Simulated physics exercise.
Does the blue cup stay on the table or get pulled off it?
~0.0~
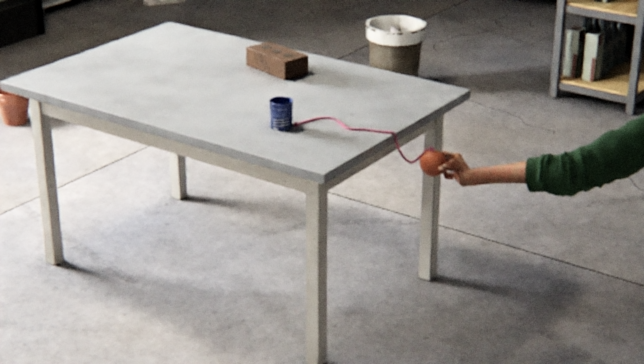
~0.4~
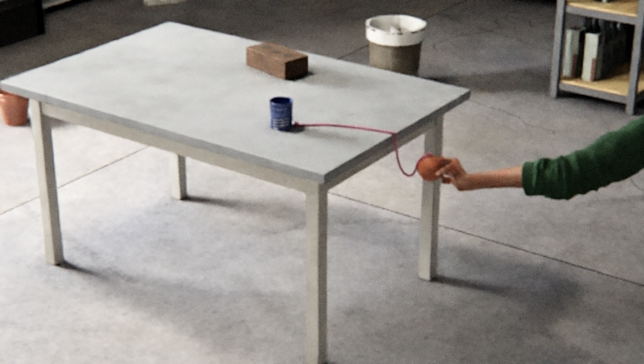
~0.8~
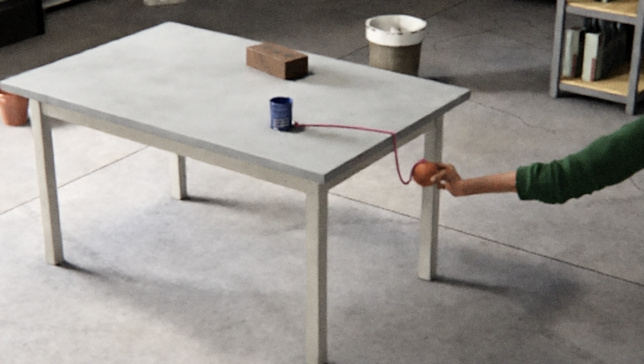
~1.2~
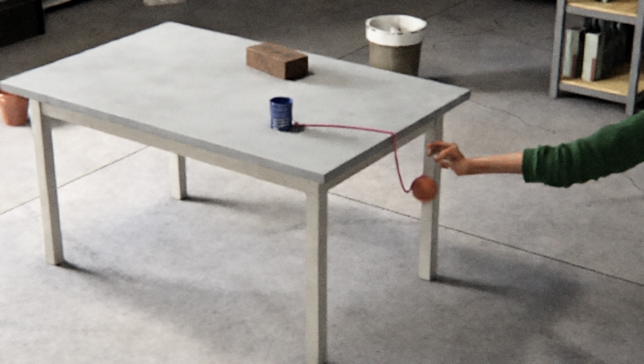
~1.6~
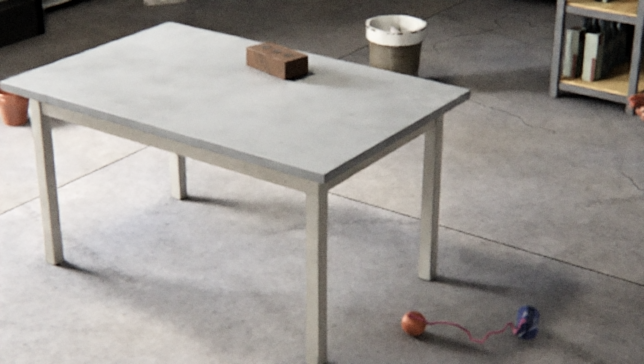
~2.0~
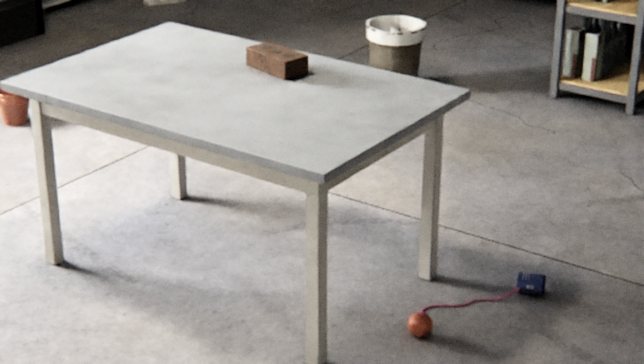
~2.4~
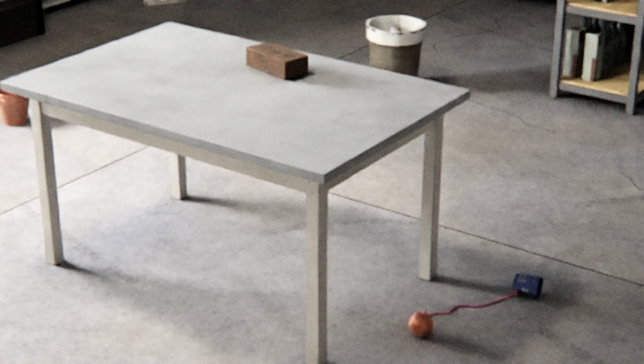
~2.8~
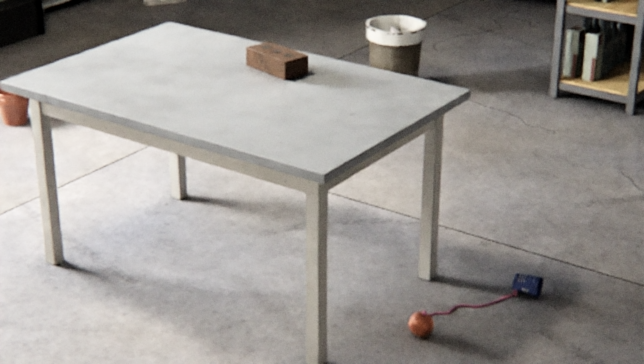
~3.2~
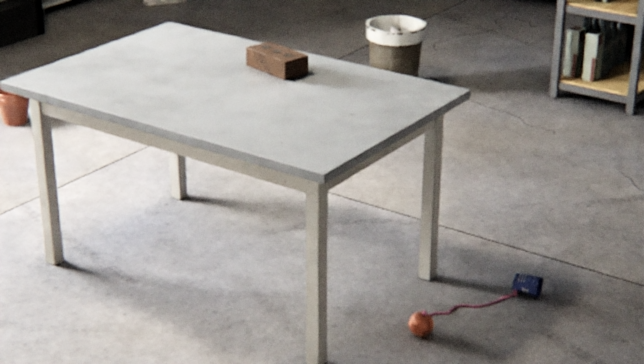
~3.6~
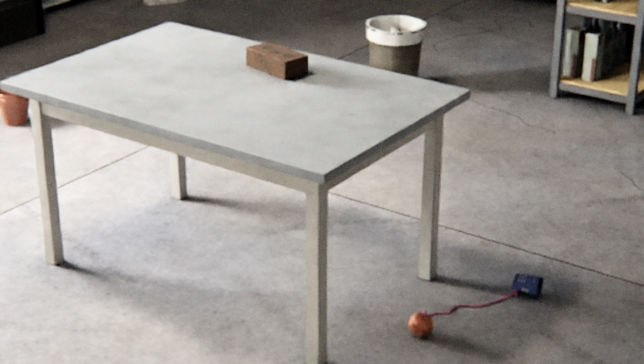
The blue cup gets pulled off the table and ends up on the floor, where the orange has also dropped.
